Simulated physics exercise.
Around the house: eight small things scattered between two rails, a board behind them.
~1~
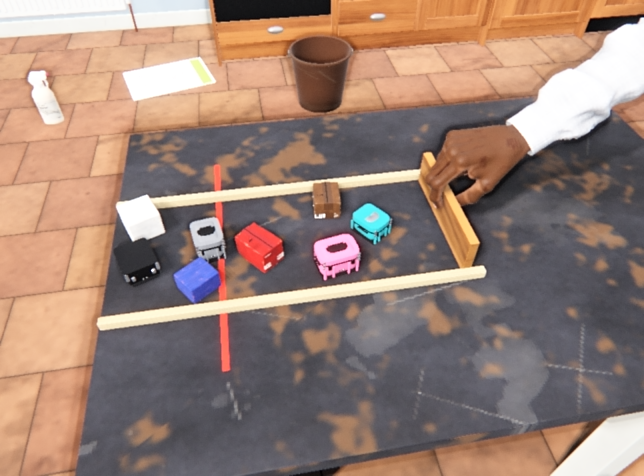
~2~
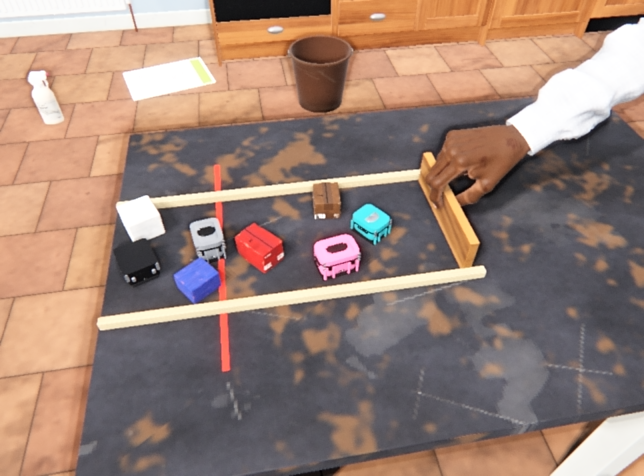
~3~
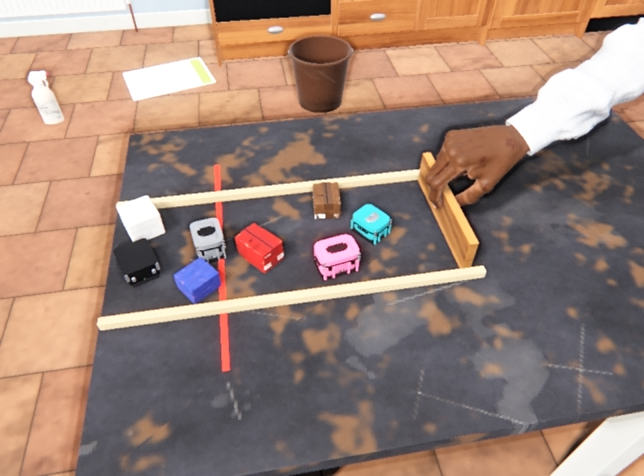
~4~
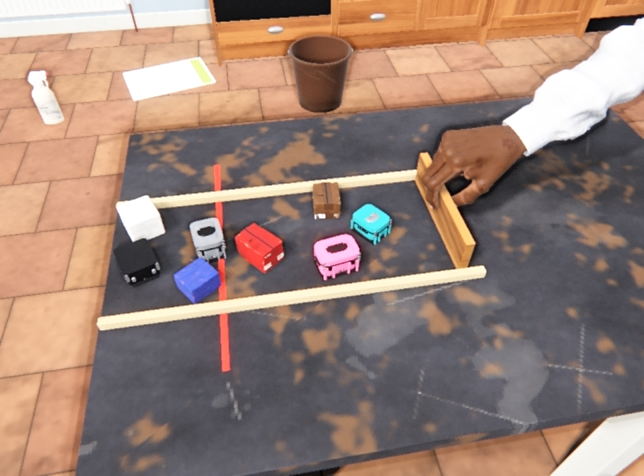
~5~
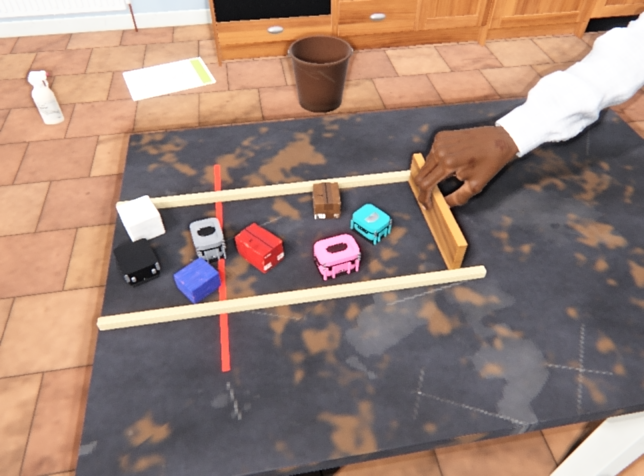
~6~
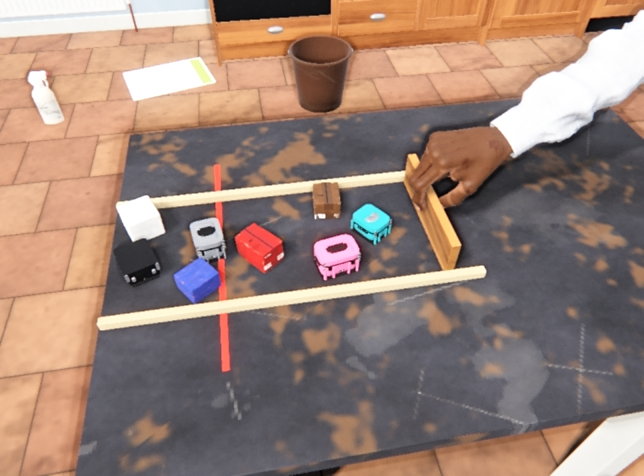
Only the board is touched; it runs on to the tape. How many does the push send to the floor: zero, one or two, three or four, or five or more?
The number that fall off is zero.
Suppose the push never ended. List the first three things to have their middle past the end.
In order: The black case, the grey case, the blue block.
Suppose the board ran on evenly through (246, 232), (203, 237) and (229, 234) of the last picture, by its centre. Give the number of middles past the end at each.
The counts: 0, 1 and 0.
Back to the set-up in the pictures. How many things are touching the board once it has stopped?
In contact: 3.
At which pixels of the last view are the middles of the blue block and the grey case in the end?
The blue block stops around (157, 284); the grey case around (151, 247).
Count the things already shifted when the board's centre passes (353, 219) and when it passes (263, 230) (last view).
At the one place 1, at the other 5.
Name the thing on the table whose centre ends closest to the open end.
The black case.
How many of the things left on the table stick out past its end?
1 of them.
A little later, none off yet; white block at rest near (141, 220); black case at rest near (138, 263); blue block at rest near (198, 280).
When it is over, the number that fall off is zero.
